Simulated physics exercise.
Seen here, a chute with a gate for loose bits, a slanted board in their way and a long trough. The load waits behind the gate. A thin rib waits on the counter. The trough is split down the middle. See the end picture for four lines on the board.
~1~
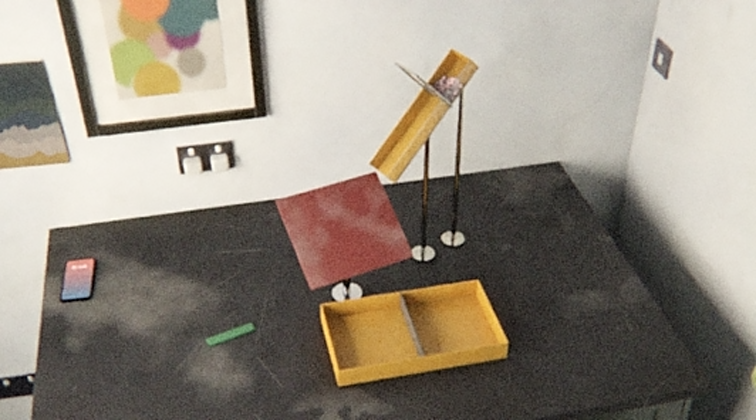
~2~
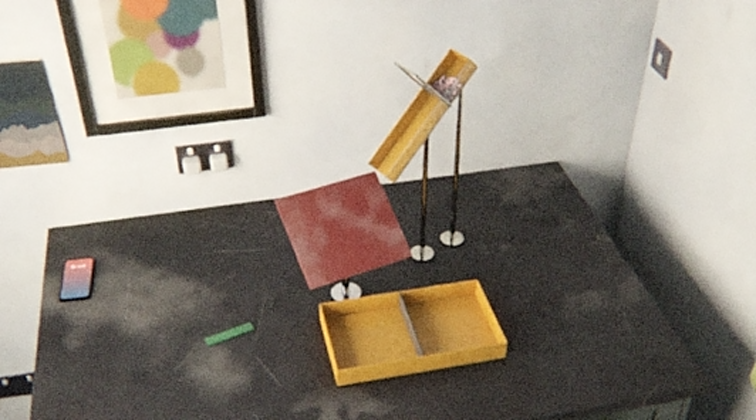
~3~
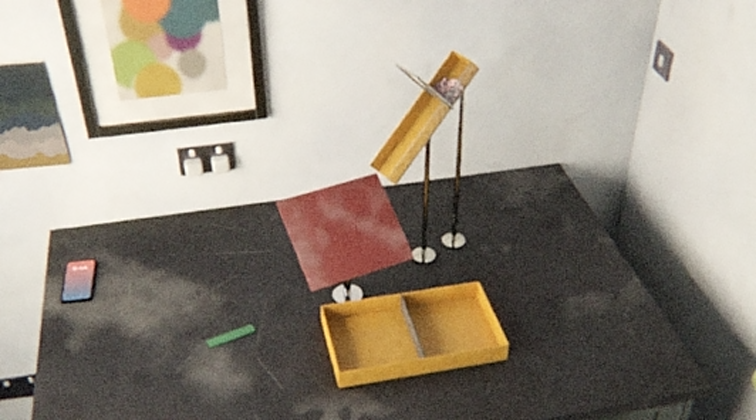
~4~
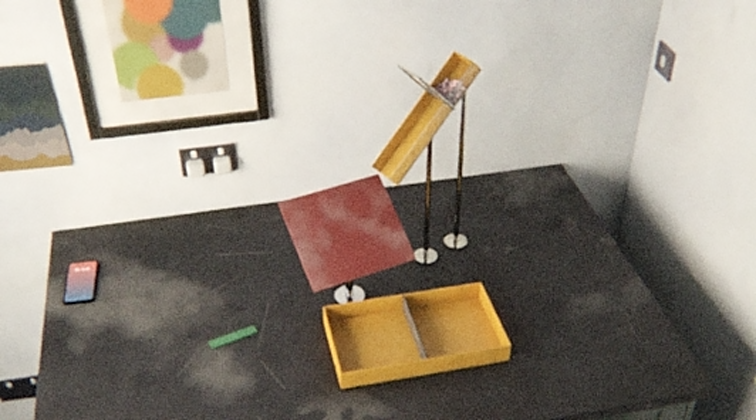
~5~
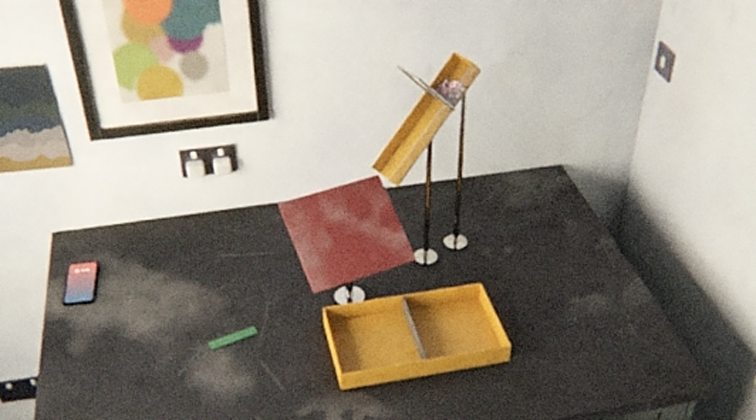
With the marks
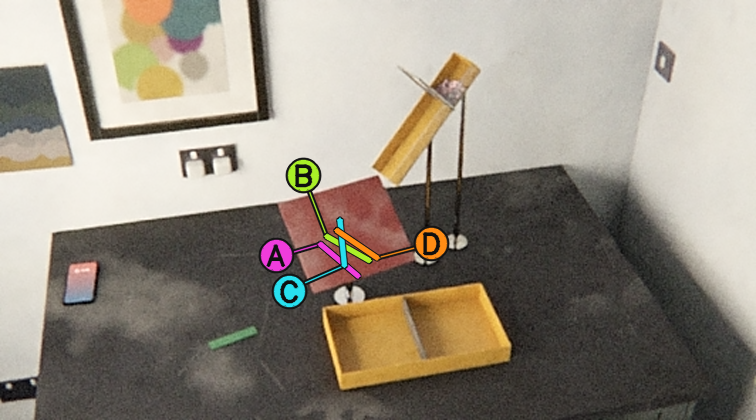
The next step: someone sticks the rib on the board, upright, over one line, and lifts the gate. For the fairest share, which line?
I would pick line B.
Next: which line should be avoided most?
Line C.
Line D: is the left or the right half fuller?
More lands on the right.
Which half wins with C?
Left.
On the marked copy, line A from (320, 244) to (357, 276); line B from (326, 236) to (369, 260); line C from (339, 220) to (344, 265); line D from (336, 230) to (377, 257).
Choosing A, of what is caught, the larger part in the left half, about a tenth in the right.
Choosing B, of what is caught, roughly a third in the left half, roughly two thirds in the right.
Choosing C, of what is caught, every piece in the left half, not one piece in the right.
Choosing D, of what is caught, roughly a quarter in the left half, the larger part in the right.
